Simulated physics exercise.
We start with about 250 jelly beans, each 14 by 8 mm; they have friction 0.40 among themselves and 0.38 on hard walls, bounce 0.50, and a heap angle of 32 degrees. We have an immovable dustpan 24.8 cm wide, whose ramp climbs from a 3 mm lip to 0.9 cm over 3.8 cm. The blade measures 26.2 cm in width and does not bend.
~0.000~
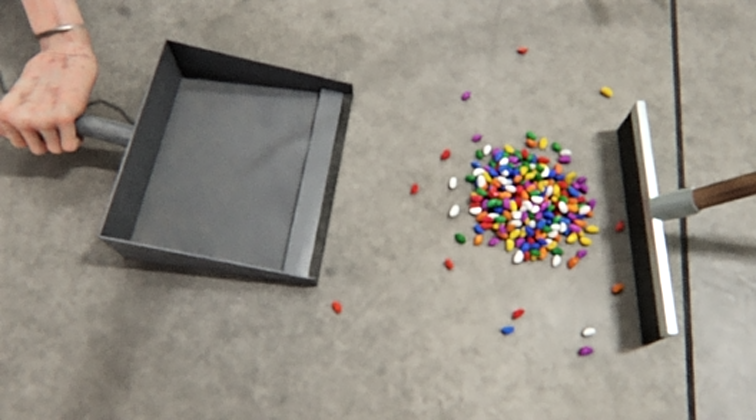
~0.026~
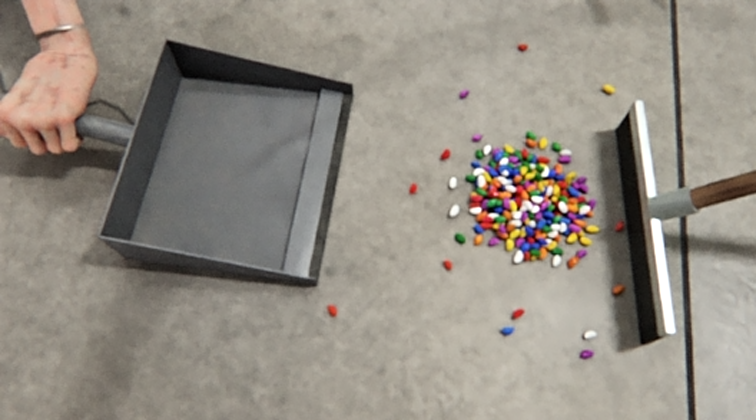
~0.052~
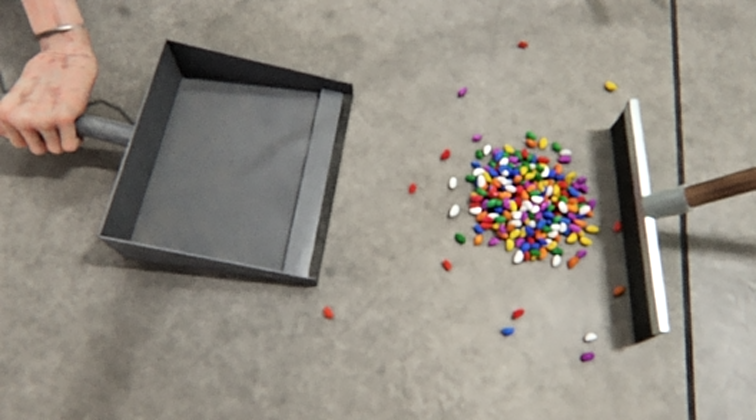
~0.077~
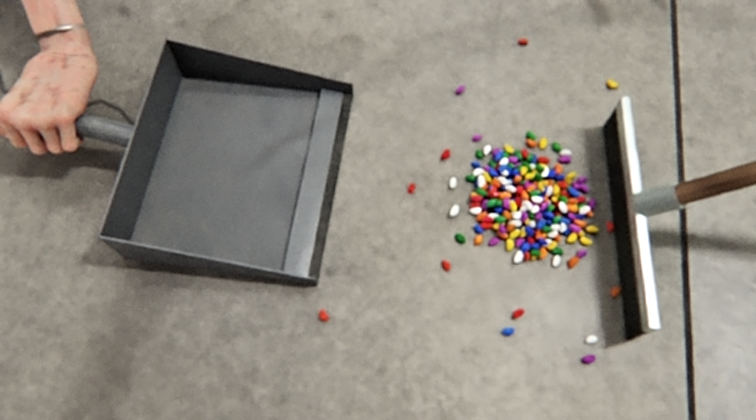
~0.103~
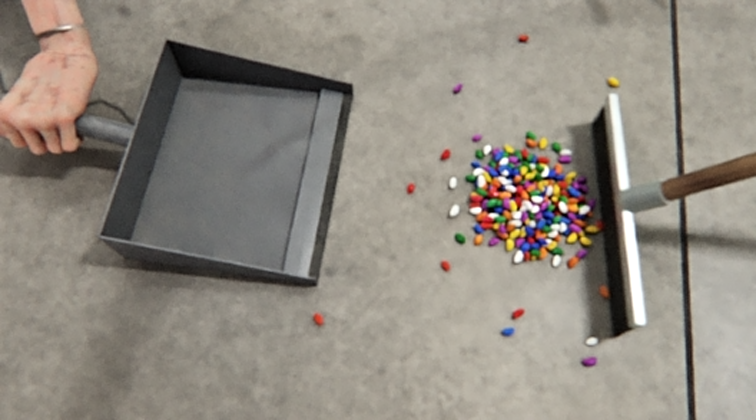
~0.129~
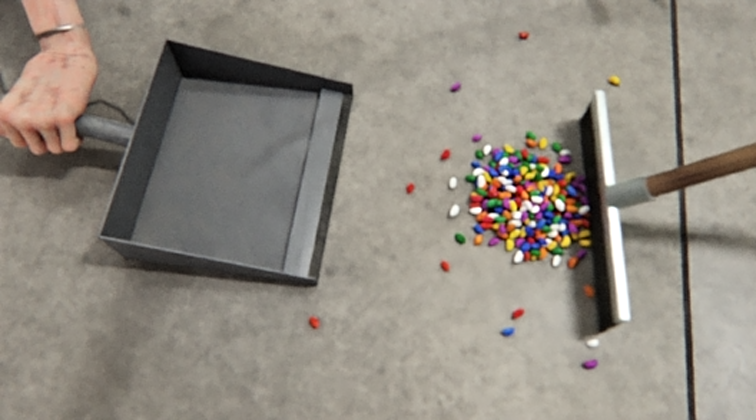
A hand holds a gray dustpan still while a blade slides left against colorful jelly beans.
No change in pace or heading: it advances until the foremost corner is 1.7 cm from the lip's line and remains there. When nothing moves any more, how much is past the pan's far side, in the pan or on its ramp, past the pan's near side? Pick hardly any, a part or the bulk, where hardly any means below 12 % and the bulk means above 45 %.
Past the pan's far side: Hardly any; in the pan or on its ramp: A part; past the pan's near side: Hardly any.
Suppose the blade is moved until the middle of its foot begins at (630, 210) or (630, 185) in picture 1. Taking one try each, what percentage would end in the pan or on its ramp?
Some 30 and 25 per cent.
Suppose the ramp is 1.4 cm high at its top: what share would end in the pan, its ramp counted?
With that ramp, near 35 per cent.
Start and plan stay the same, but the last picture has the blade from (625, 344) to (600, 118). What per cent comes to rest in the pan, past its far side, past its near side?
The pan gets 30, the far side 0 and the near side 20.
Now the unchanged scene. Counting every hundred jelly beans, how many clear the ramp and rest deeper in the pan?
Estimate: About 15 %.
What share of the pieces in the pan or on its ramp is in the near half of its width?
Something like 30 per cent of the catch.
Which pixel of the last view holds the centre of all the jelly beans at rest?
Somewhere near (340, 168) in the last picture.
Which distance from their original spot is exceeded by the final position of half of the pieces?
That distance is close to 24 cm.
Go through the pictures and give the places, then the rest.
The first frame shows blade from (667, 332) to (637, 110), moved 0.0 cm, 0 of the pieces shifted so far; middle of the pieces at (528, 199); pan at (229, 169).
The second frame shows blade from (665, 332) to (635, 109), moved 0.2 cm, 3 of the pieces shifted so far; middle of the pieces at (528, 199).
The third frame shows blade from (659, 330) to (630, 108), moved 0.8 cm, 6 of the pieces shifted so far; middle of the pieces at (528, 199).
The fourth frame shows blade from (649, 327) to (622, 106), moved 1.7 cm, 8 of the pieces shifted so far; middle of the pieces at (528, 199).
The fifth frame shows blade from (636, 323) to (610, 103), moved 3.1 cm, 9 of the pieces shifted so far; middle of the pieces at (528, 199).
The sixth frame shows blade from (620, 318) to (597, 99), moved 4.6 cm, 19 of the pieces shifted so far; middle of the pieces at (528, 199); pan at (229, 169). Its pace works out near 0.59 m/s, heading 9 degrees away from the viewer's side.
After 0.36 s, middle of the blade 16 cm from the lip; 0 % over the lip, far side 0 %, near side 0 %.
After 0.51 s, middle of the blade 8 cm from the lip; 0 % over the lip, far side 5 %, near side 5 %.
Then, at 0.79 s, middle of the blade 3 cm from the lip; 40 % over the lip, far side 5 %, near side 5 %.
By 2.3 s all is still; far side 5 %, pan 40 %, near side 5 %, in front of the lip or behind the blade 50 %.
